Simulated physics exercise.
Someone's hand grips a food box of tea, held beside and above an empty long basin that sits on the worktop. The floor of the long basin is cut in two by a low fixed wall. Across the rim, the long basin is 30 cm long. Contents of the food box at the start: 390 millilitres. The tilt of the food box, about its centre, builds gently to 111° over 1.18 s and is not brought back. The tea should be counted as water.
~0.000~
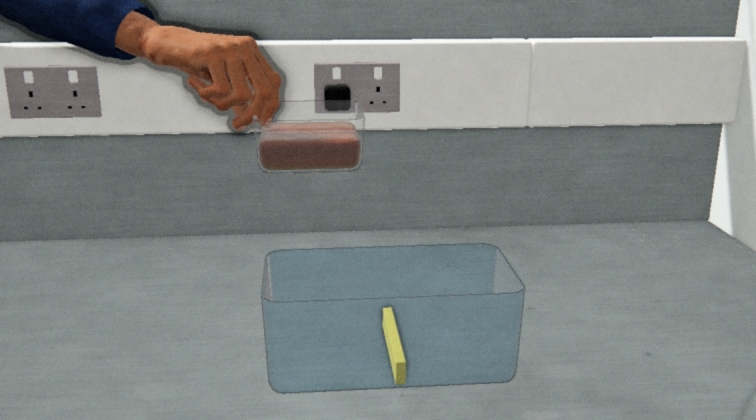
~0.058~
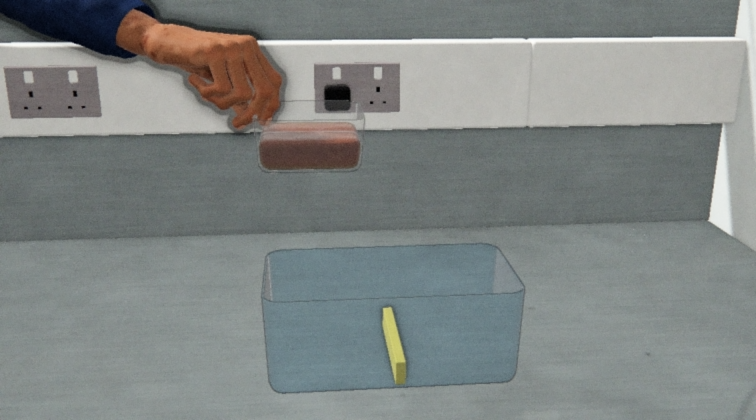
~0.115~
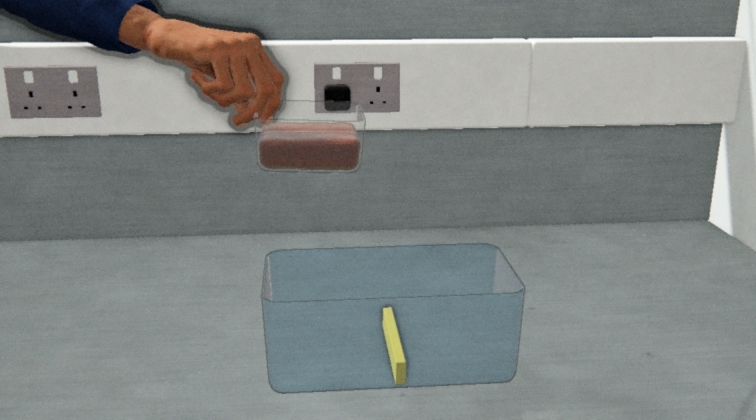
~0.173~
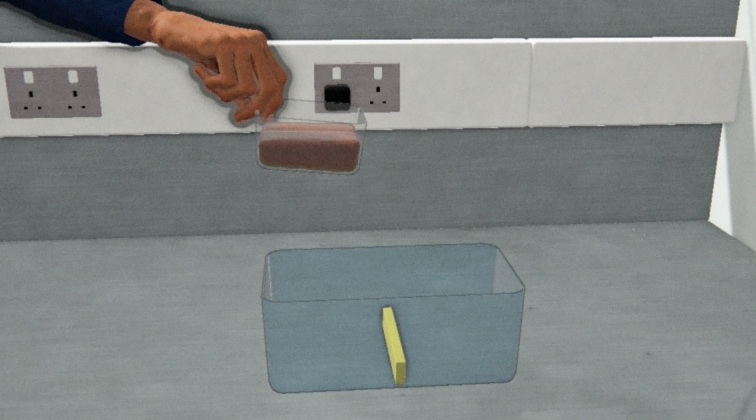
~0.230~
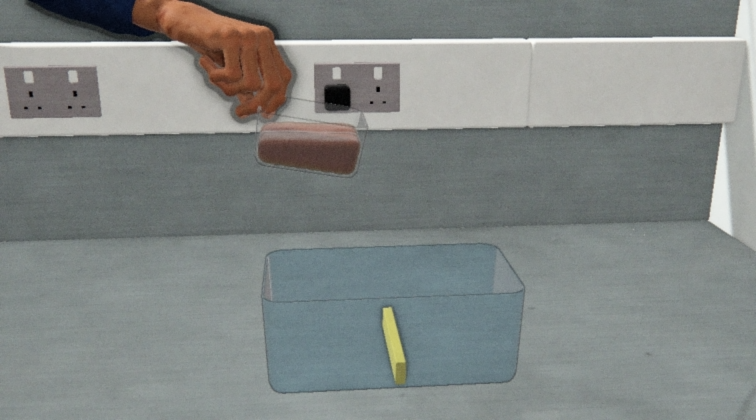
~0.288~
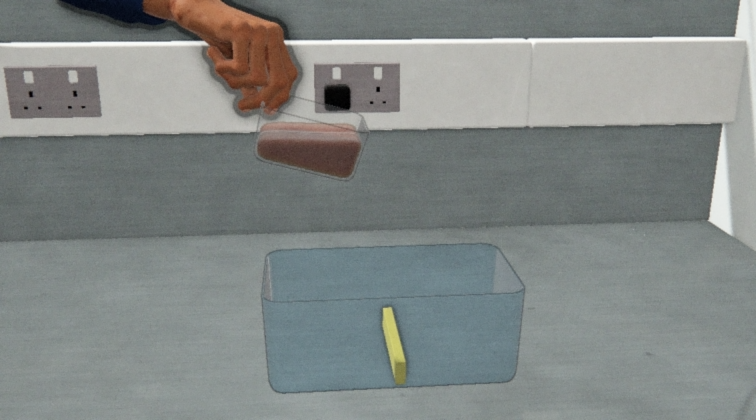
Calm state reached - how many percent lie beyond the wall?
61 percent, roughly.
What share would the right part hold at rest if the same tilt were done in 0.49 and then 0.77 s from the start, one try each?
The first try gives around 55 percent, the second around 65 percent.
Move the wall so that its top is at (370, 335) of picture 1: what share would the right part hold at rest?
Then roughly 85 per cent would end up there.
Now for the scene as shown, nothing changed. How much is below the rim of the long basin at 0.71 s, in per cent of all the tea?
The basin holds roughly 12 in a hundred parts at that moment.
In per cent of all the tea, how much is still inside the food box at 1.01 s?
Share remaining: Approx. 7 %.
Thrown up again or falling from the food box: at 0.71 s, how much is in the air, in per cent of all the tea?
Estimate: About 42 % of all of it.
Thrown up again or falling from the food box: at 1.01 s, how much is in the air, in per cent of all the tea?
Around 12 percent of the liquid.
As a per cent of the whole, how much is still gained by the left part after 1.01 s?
I'd say near 18 percent.
By 0.71 s the tilt is 72° and 46 per cent is still to pour, 2 is left of the wall and 10 right of it.
By 1.01 s the tilt is 106° and 7 per cent is still to pour, 20 is left of the wall and 60 right of it.
By 1.33 s the tilt is 111° and 0 per cent is still to pour, 37 is left of the wall and 61 right of it.
By 1.68 s the tilt is 111° and 0 per cent is still to pour, 37 is left of the wall and 61 right of it.
At rest 37 per cent lies left of the wall, 61 right of it and 1 outside.
